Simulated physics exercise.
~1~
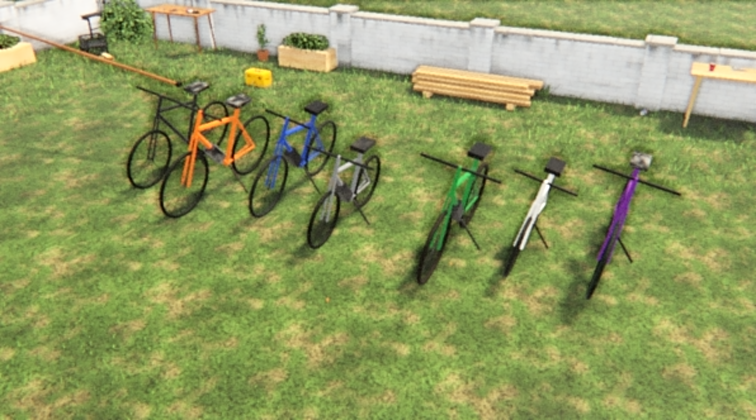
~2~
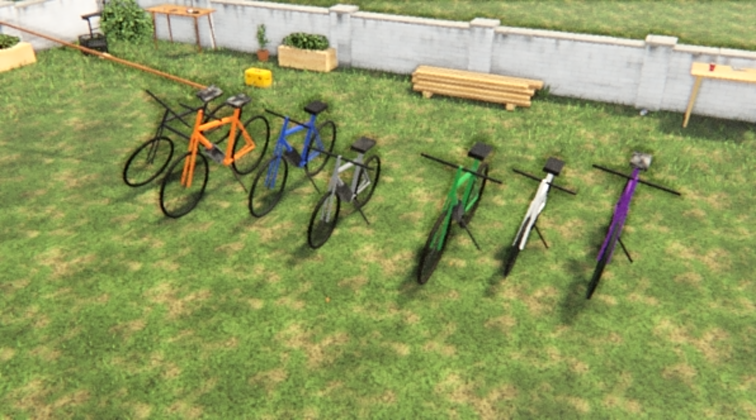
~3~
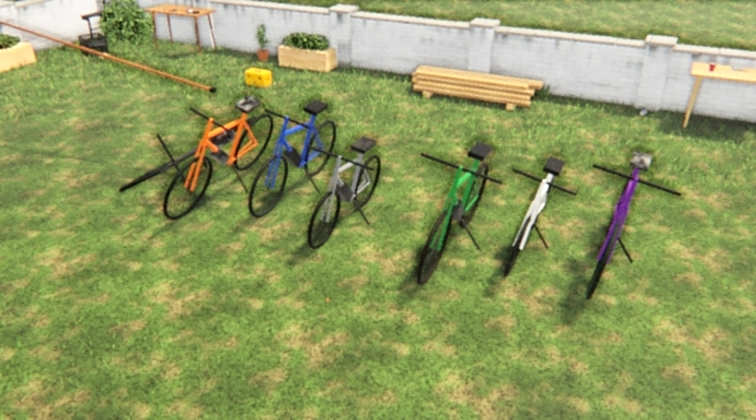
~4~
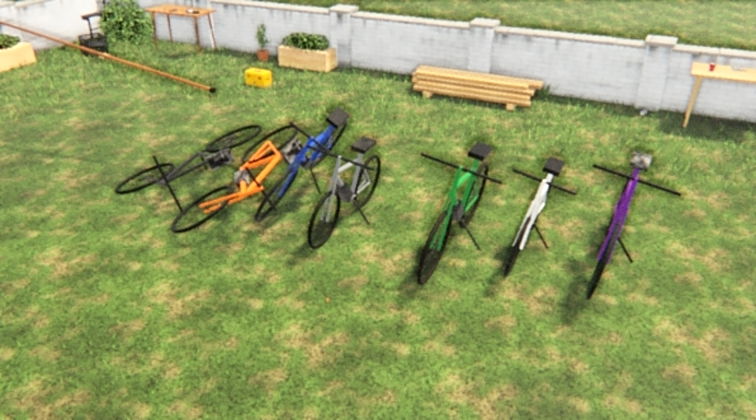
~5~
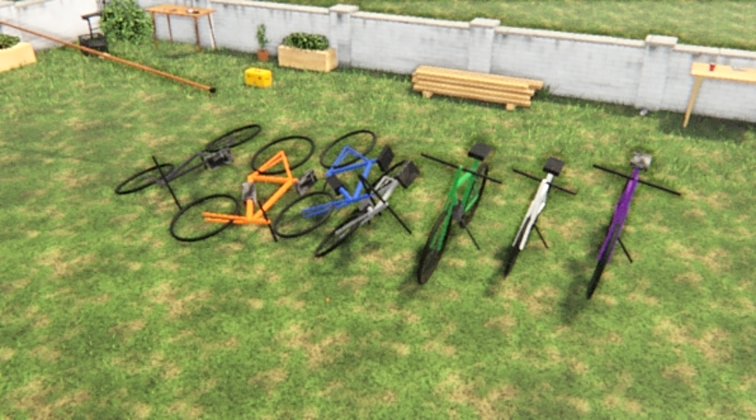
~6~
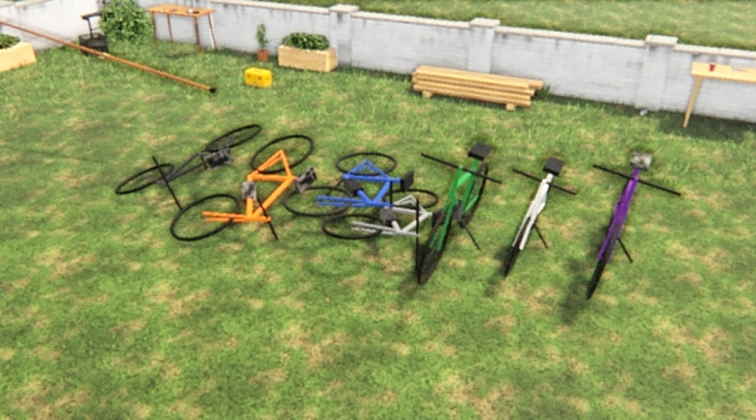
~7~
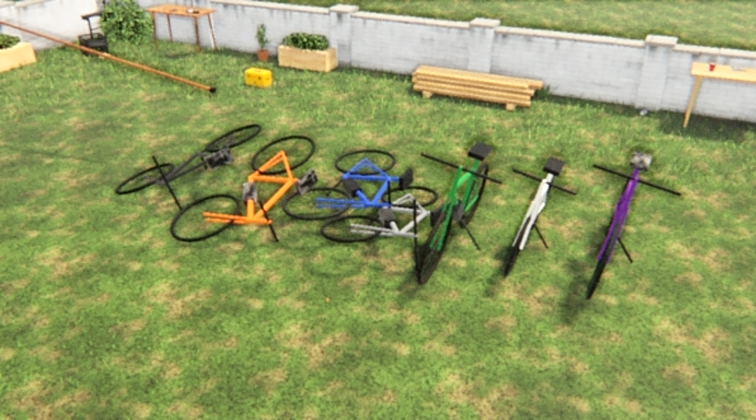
In the video, a pole swings against the leftmost of seven bicycles standing in a row on grass, and it topples, followed in turn by the orange, blue and gray ones. The green, white and purple bicycles remain upright, with the fallen gray one lying beside the green.
